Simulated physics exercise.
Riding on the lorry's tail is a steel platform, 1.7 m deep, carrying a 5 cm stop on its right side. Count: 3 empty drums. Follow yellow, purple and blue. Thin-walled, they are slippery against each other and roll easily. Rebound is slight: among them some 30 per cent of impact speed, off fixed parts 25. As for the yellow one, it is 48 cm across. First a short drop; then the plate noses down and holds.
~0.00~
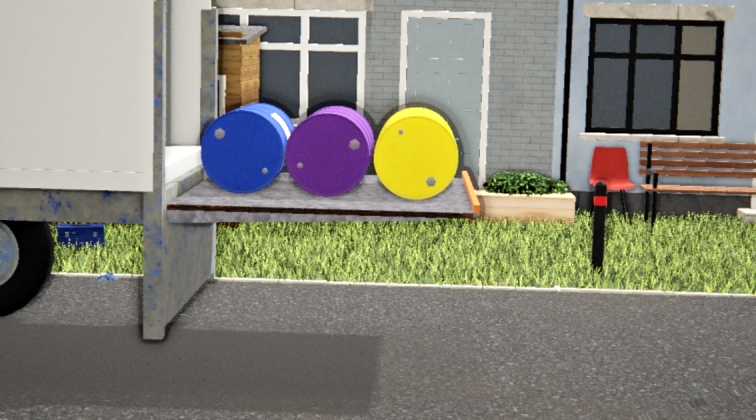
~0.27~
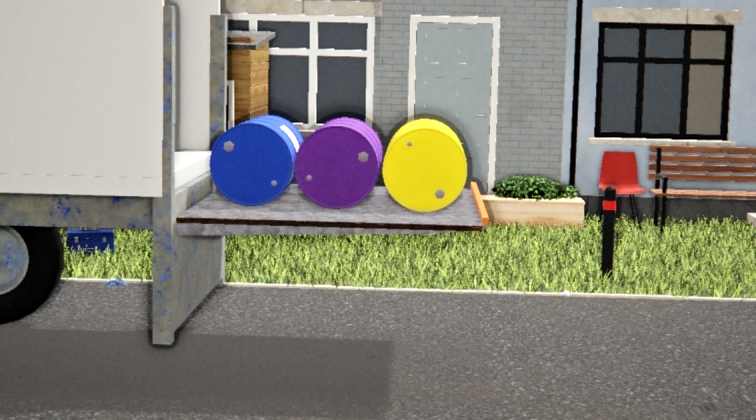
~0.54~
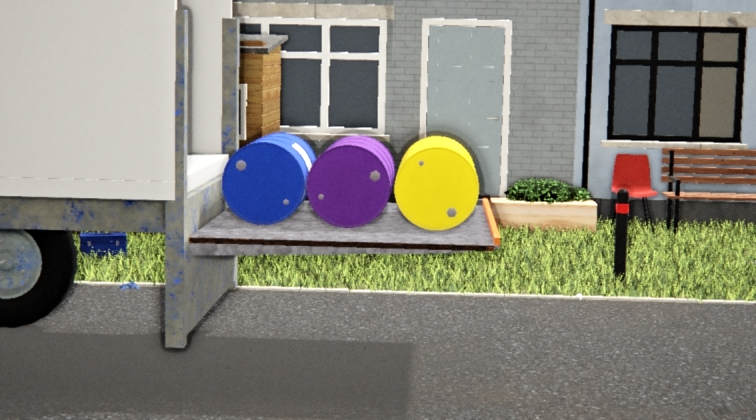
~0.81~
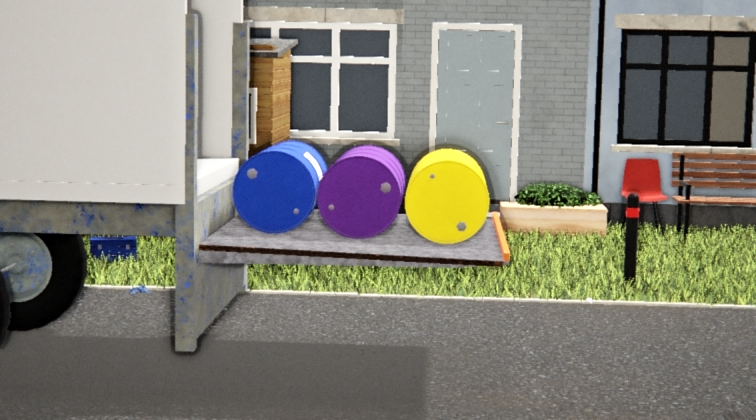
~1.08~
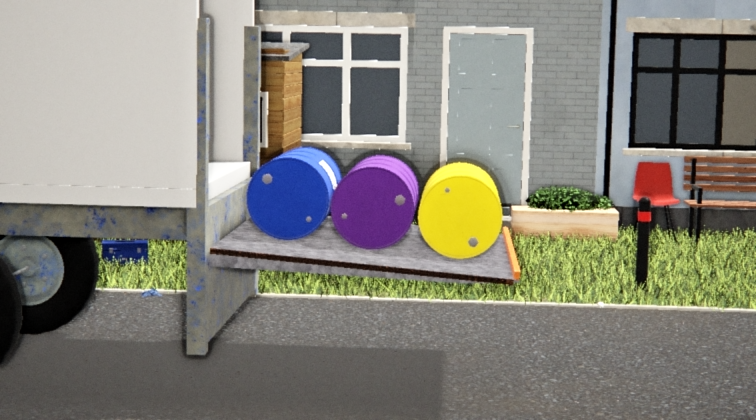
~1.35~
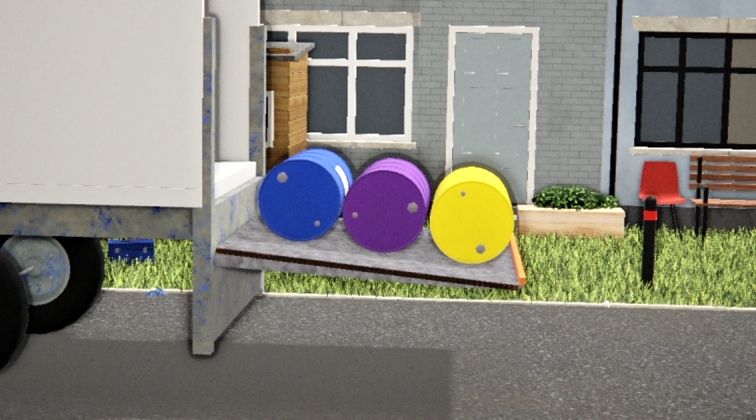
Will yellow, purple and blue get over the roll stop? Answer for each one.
Yellow: Is stopped, purple: Is stopped, blue: Is stopped.
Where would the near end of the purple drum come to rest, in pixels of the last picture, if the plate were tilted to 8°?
I'd put it somewhere near (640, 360).
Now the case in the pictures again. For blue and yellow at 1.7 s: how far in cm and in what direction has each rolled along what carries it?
Both moved right - blue by 10 centimetres, yellow by 15 centimetres.
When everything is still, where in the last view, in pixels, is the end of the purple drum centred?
Around (416, 215).
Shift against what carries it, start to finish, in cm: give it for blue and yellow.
Blue shifts 25 while yellow shifts 20.
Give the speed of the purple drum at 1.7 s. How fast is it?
About 0.3 m/s.
After 1.7 s, yellow is on the plate, 20 cm from the stop, rolling right; purple is on the plate, 70 cm from the stop, rolling right; blue is on the plate, 120 cm from the stop, rolling right; 0 gone from the plate.
At rest (2.1 s), yellow is on the plate, 10 cm from the stop; purple is on the plate, 60 cm from the stop; blue is on the plate, 110 cm from the stop; 0 gone from the plate.
